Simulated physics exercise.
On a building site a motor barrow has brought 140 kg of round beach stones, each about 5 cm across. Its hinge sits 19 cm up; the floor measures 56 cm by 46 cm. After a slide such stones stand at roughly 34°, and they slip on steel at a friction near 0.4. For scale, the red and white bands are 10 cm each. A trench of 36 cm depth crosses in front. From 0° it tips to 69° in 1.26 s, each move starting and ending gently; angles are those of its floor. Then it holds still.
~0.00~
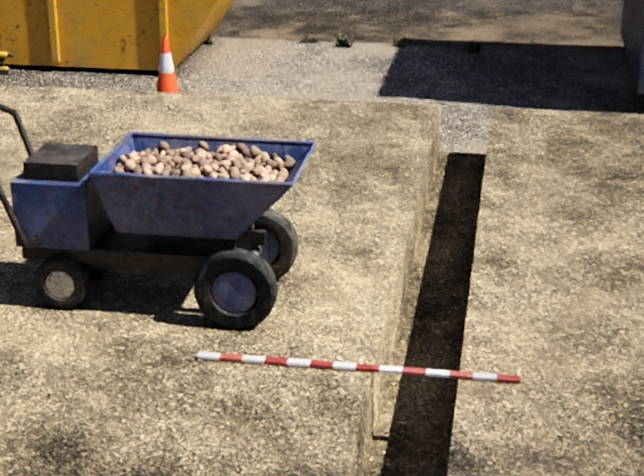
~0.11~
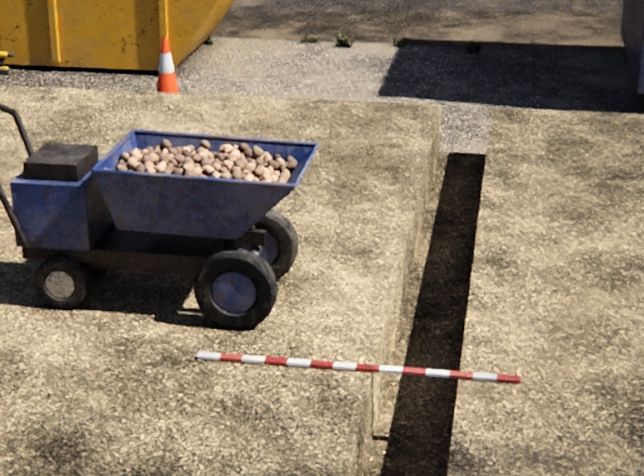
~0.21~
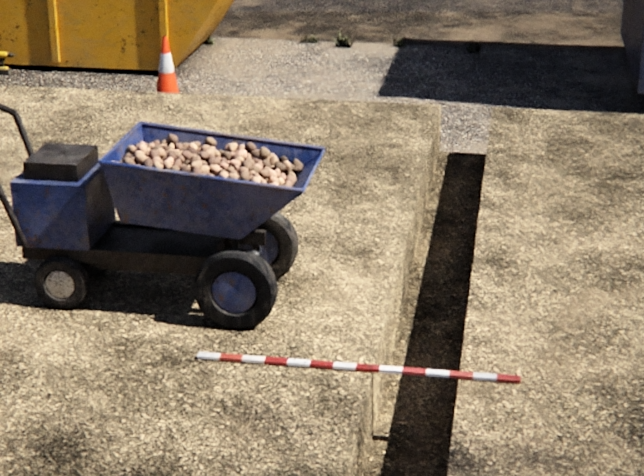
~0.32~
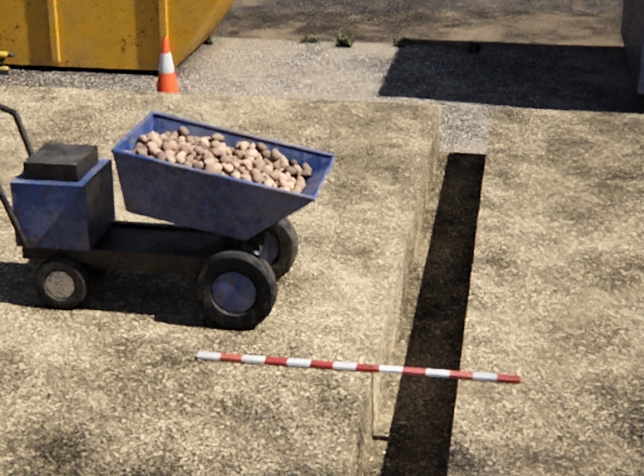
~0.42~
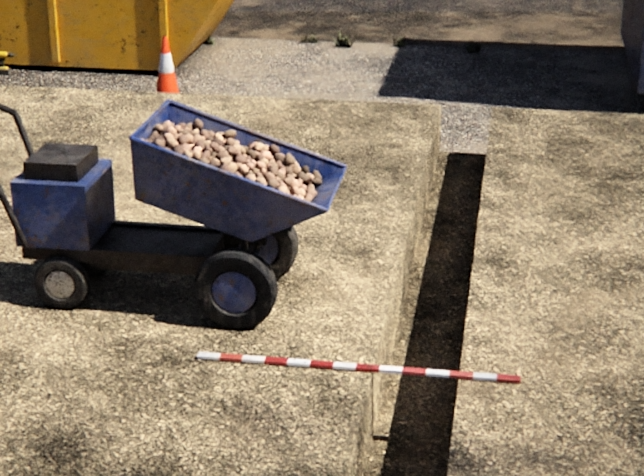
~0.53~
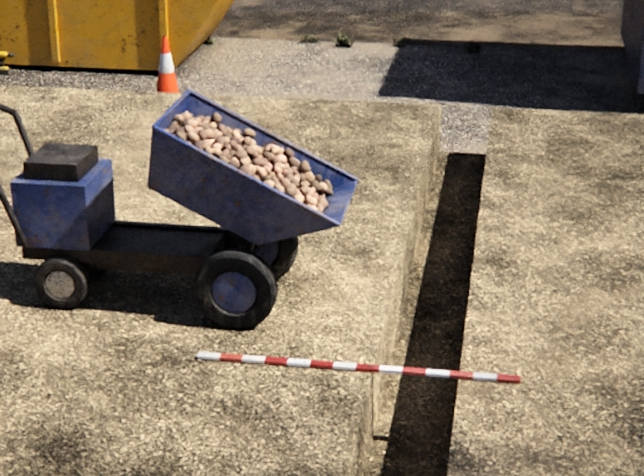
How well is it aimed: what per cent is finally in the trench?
About 100 per cent.
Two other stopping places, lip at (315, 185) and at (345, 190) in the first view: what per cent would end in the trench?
About 95 and 60 per cent.
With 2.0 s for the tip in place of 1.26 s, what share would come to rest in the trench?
It would be near 100 per cent.
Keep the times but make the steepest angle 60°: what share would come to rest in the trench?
It would be near 100 per cent.
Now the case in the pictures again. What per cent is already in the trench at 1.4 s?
Some 55 per cent.
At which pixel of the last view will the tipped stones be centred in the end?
Around (427, 364).
After 0.9 s the floor is at 58°; 99 % in the skip, 1 % short of the trench; the foremost stones are at (382, 268).
After 1.4 s the floor is at 69°; 45 % in the skip, 1 % short of the trench, 54 % in the trench; the foremost stones are at (461, 352).
After 1.7 s the floor is at 69°; 12 % in the skip, 1 % short of the trench, 86 % in the trench; the foremost stones are at (459, 383).
After 3.7 s the floor is at 69°; 0 % in the skip, 100 % in the trench; the foremost stones are at (459, 385).
